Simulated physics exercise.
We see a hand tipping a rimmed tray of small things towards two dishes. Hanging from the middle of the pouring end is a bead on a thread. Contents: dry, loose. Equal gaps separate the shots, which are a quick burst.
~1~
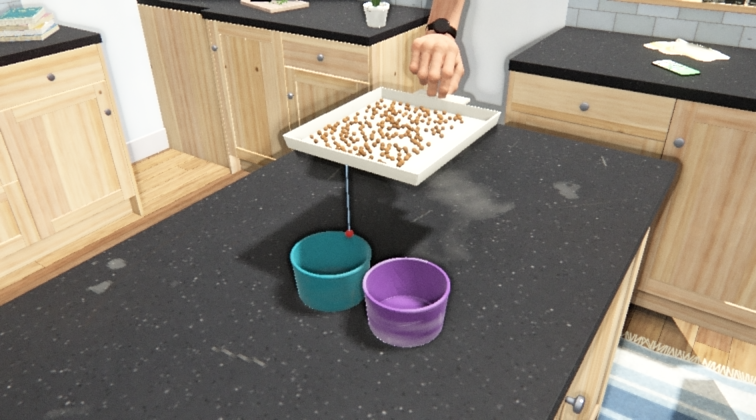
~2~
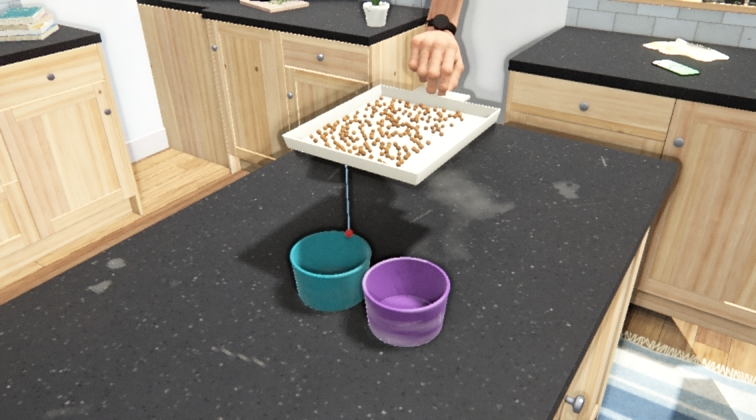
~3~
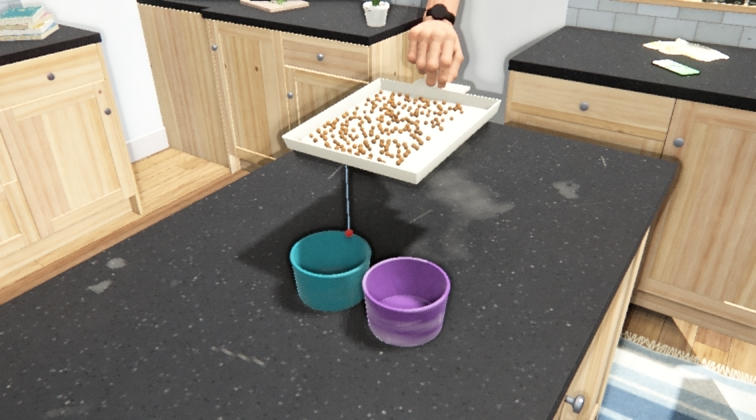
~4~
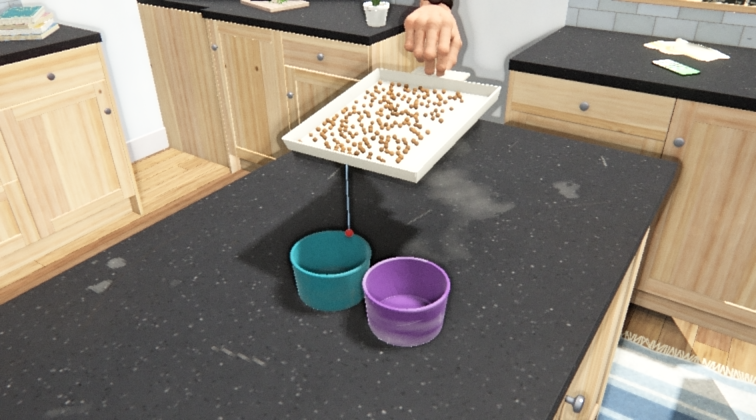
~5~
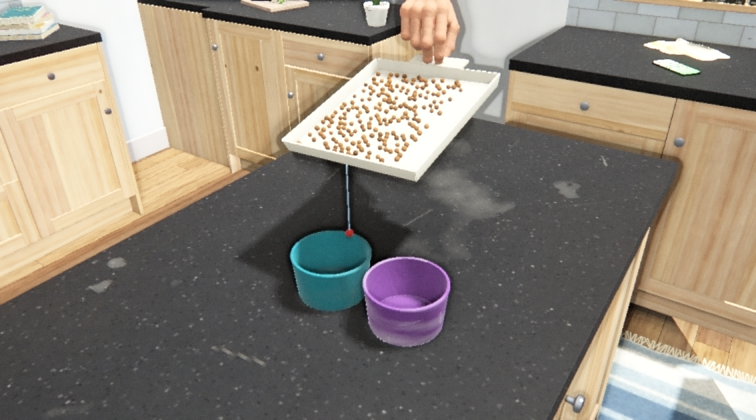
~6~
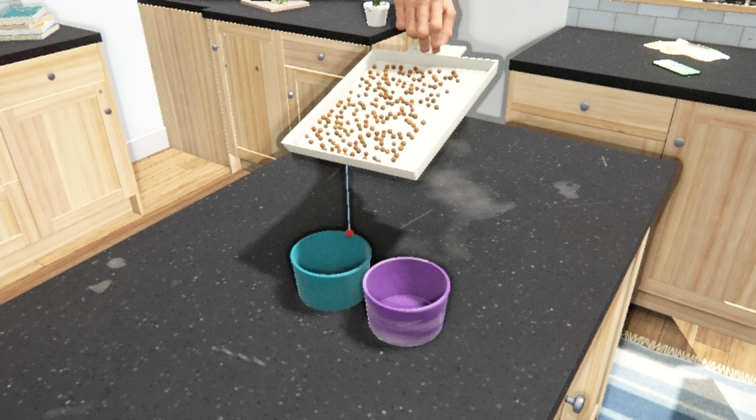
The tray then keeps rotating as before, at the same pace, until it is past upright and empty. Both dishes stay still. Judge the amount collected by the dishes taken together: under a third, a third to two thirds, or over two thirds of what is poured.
Counting both dishes, they collect a third to two thirds of the pieces.
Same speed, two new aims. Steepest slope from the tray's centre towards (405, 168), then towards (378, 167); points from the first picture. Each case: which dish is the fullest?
Result 1: The right-hand one; result 2: The right-hand one.
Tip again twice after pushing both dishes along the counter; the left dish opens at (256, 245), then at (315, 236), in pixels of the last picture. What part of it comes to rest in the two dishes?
It works out to 60 percent and then 60 percent.
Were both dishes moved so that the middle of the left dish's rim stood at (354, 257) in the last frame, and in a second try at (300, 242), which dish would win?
With the first placement it's the one to the left, with the second it's the one to the left.
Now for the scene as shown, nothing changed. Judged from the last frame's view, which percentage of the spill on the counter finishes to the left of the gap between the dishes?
100 in a hundred, roughly.
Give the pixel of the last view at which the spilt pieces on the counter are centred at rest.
Near (263, 279).
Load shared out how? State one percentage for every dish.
Looks like close to 40 % lands in the left dish and close to 0 % in the right one.
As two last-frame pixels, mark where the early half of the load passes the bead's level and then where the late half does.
First part (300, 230), rest (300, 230).
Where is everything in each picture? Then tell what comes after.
Corners of the pouring end near (287, 135) and (417, 172), level; middle of the load near (380, 131), cereal balls; left dish near (307, 288); right dish near (383, 322); bead on its thread near (349, 233), in the first picture.
Corners of the pouring end near (287, 135) and (416, 171), level; middle of the load near (379, 129), in the second picture.
Corners of the pouring end near (286, 136) and (416, 171), tipped barely, lowest at the left corner; middle of the load near (379, 126), in the third picture.
Corners of the pouring end near (286, 137) and (415, 170), tipped a little, lowest at the left corner; middle of the load near (379, 121), in the fourth picture.
Corners of the pouring end near (286, 139) and (414, 169), tipped a little, lowest at the left corner; middle of the load near (377, 116), in the fifth picture.
Corners of the pouring end near (285, 141) and (413, 169), tipped clearly, lowest at the left corner; middle of the load near (374, 113), near half on the move; left dish near (307, 287); right dish near (383, 321), in the sixth picture.
Shortly afterwards, tray tipped steeply; all but a few on the tray; only a few in the left dish; only a few outside both; only a few in the air.
Next, tray tipped past a quarter turn; near half on the tray; a little in the left dish; a little outside both; near half in the air.
Some moments later, tray tipped past a quarter turn; near half in the left dish; near half outside both.
In the end, tray tipped past a quarter turn; none at all in the right dish; near half in the left dish; near half outside both.
